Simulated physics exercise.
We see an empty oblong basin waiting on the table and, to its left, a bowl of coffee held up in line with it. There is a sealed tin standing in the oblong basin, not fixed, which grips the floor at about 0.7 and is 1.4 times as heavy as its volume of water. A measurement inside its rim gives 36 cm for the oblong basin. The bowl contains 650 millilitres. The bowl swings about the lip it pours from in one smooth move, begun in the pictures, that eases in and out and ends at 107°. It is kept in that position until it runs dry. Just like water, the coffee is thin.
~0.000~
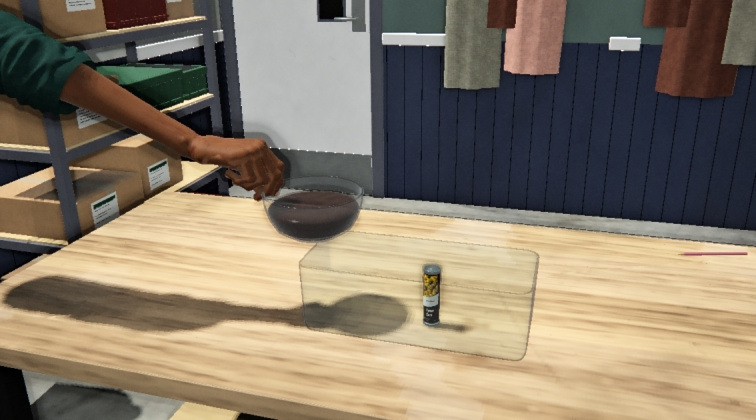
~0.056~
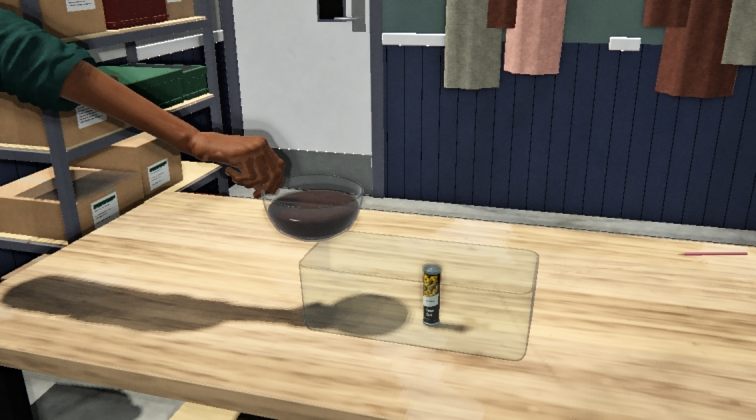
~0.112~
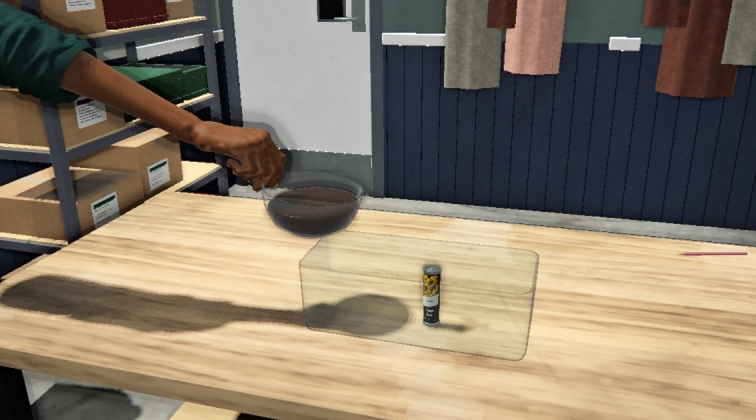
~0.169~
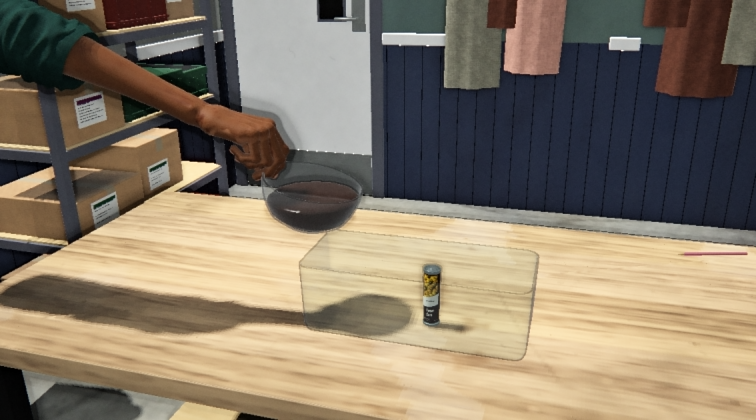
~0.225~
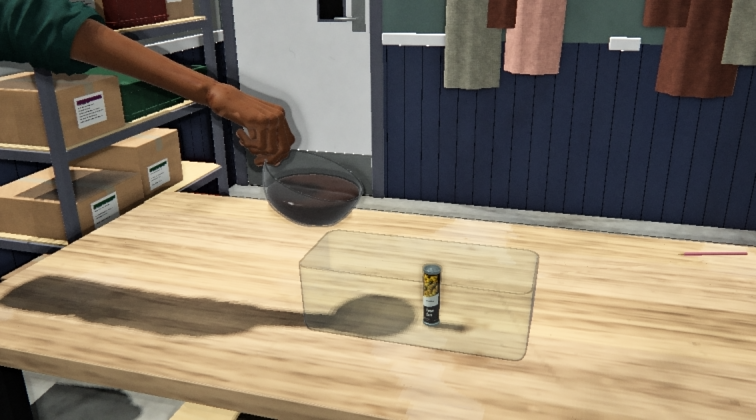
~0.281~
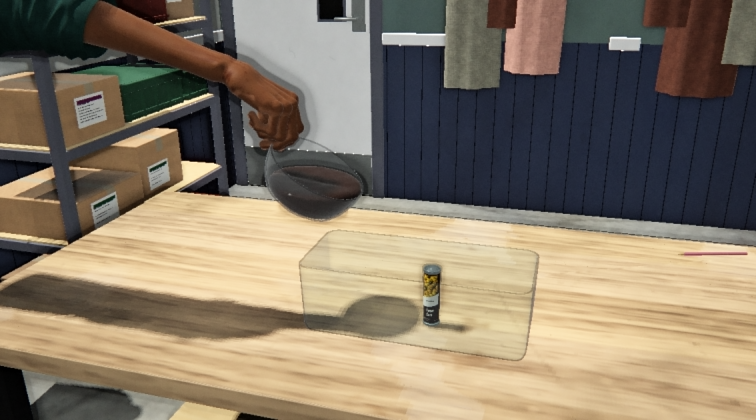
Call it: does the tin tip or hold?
It tips.
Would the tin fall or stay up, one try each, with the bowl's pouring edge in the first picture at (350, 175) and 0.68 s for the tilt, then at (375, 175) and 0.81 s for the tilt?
Trial 1 - tin tips; trial 2 - tin stays standing.
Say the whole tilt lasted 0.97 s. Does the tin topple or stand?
The tin tumbles.
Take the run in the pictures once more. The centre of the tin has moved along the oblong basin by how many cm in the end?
All told, the tin's centre has moved close to 7.5 cm.
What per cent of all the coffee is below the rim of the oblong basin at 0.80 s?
I'd put it at roughly 94 per cent.
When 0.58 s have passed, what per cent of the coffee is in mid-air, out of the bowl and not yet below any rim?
Roughly 56 percent.
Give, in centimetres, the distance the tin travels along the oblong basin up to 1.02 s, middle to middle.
Near 7 cm.
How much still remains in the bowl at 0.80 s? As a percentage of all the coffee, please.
Near 0 in a hundred.
By 0.58 s the tilt is 91° and 27 per cent is still to pour; the tin stands where it began.
By 0.80 s the tilt is 107° and 0 per cent is still to pour; the tin leans 43°.
By 1.02 s the tilt is 107° and 0 per cent is still to pour; the tin lies on its side.
By 1.27 s the tilt is 107° and 0 per cent is still to pour; the tin lies on its side.
At rest the tin lies on its side.
